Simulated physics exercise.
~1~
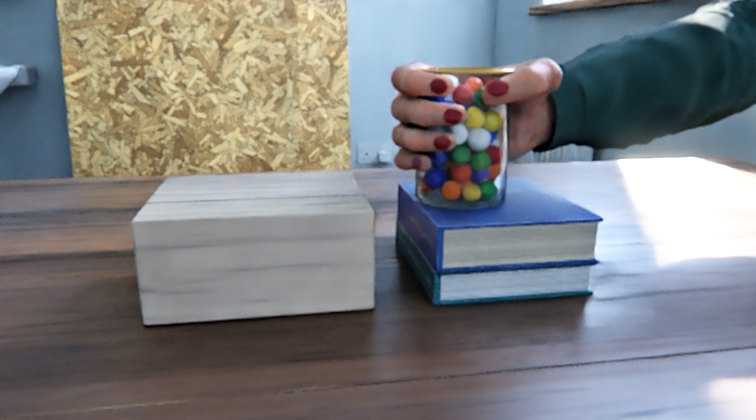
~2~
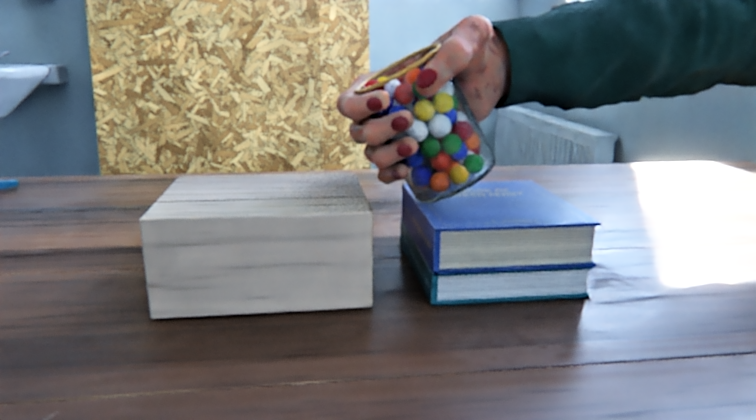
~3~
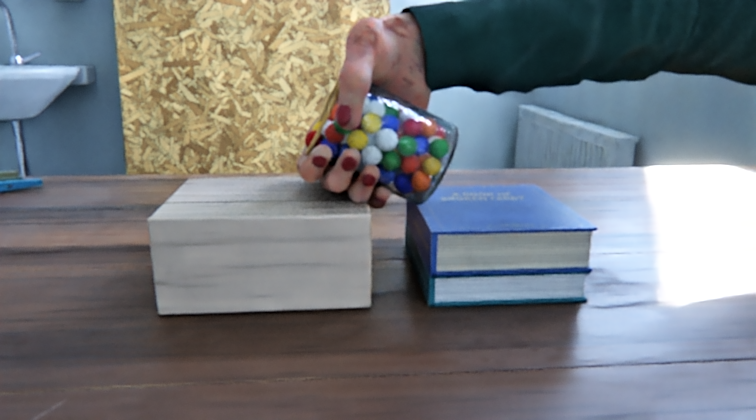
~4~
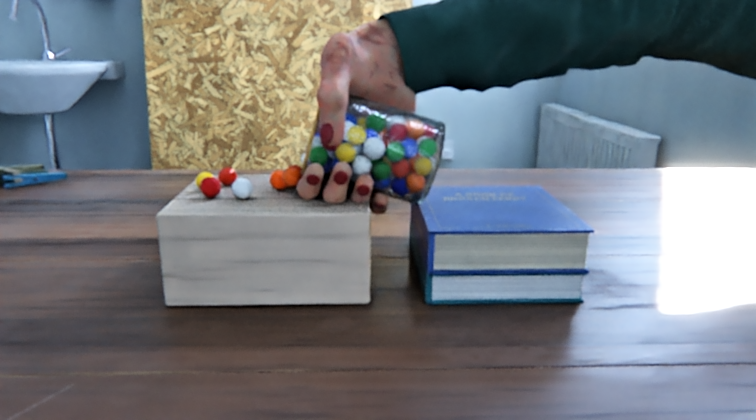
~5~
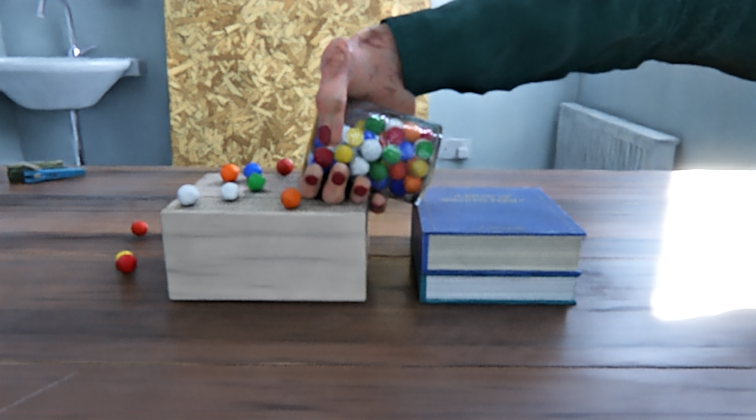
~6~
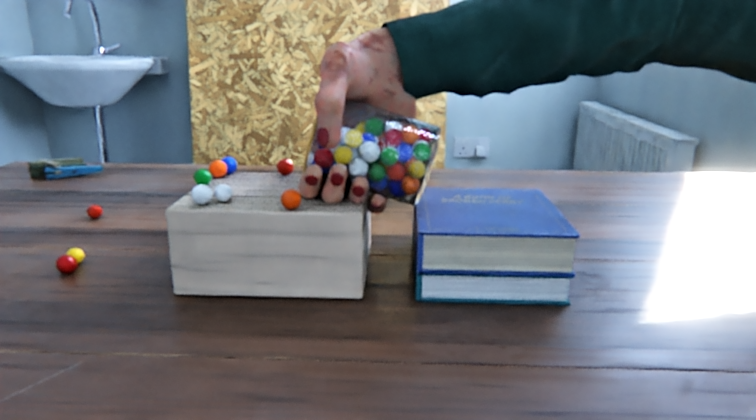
On a dark wooden table, a hand lifted a glass of colourful gumballs off two stacked blue books and tipped it left onto a pale block, where a few spilled out, some rolling onto the table, while most stayed inside the leaning glass.
